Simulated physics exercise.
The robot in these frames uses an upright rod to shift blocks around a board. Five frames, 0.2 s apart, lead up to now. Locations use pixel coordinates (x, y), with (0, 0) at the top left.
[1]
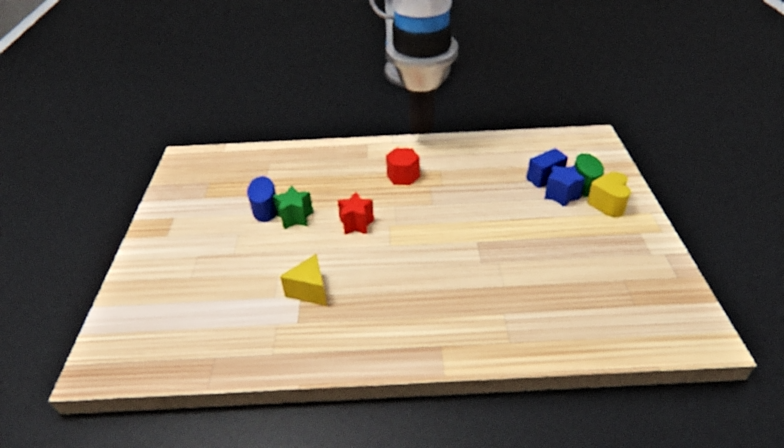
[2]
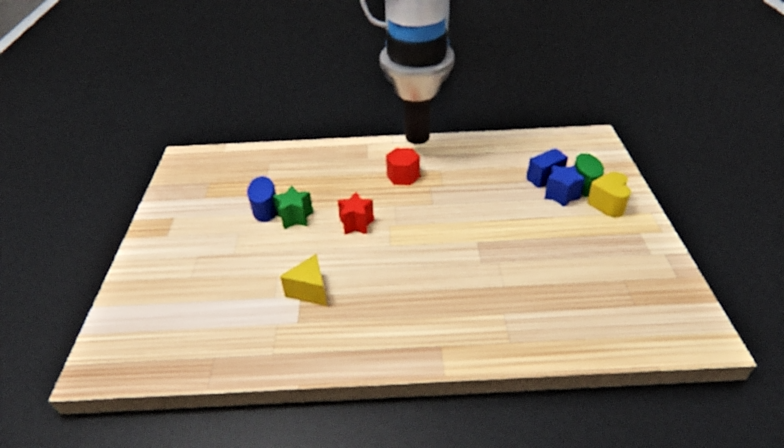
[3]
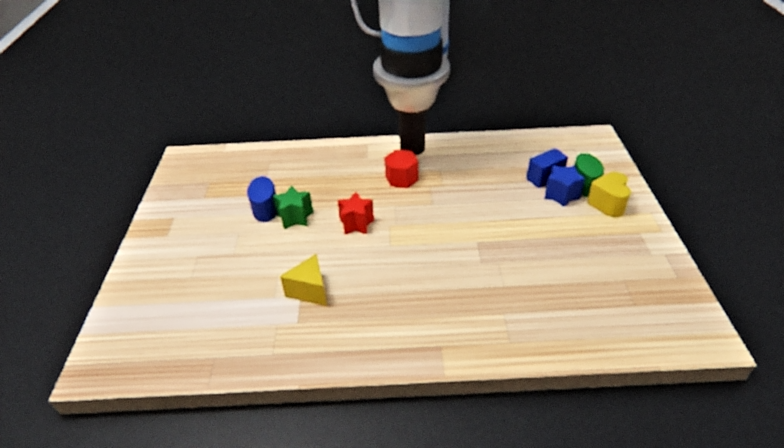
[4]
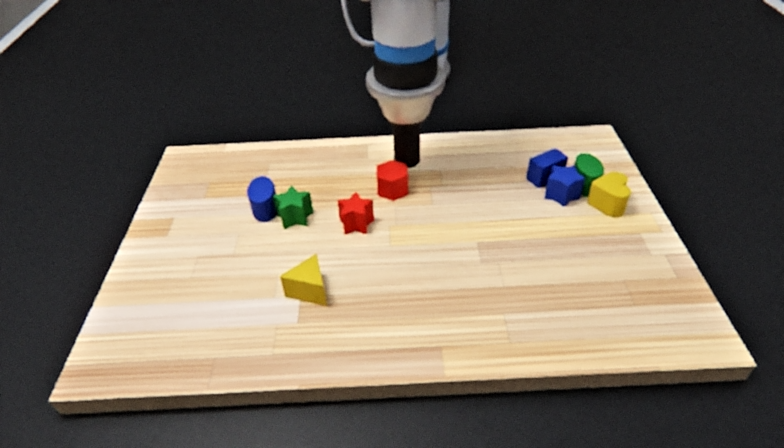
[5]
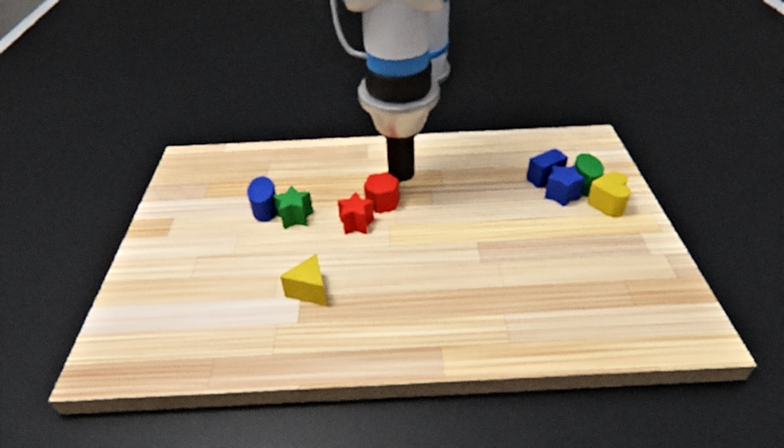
On a wooden board, a robot's rod pushes the red six-sided block toward the red star.
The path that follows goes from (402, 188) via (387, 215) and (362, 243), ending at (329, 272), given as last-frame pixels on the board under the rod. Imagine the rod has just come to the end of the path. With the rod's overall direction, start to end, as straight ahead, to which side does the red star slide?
It slides rightward.
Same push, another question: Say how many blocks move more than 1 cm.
Two blocks, no more.
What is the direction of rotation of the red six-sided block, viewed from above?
The turn is clockwise.
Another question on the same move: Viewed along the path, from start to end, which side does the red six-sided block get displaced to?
The right-hand side.
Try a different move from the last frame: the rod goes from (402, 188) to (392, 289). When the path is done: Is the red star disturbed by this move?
Here the red star moves off its spot.
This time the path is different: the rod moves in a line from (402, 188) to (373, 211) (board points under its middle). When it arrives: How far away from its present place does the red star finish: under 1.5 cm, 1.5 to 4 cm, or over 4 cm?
The shift is above 4 cm.
The first path, step by step. One third of the way, rod at (386, 202); red star at (331, 220), turned 20° clockwise; red six-sided block at (357, 207), turned 25° clockwise.
Two thirds of the way, rod at (360, 230); red star at (295, 234), turned 30° clockwise; red six-sided block at (326, 225), turned 50° clockwise.
At the end, rod at (327, 259); yellow triangular piece at (303, 272), turned 10° anticlockwise; red star at (277, 237), turned 35° clockwise; red six-sided block at (310, 230), turned 80° clockwise.
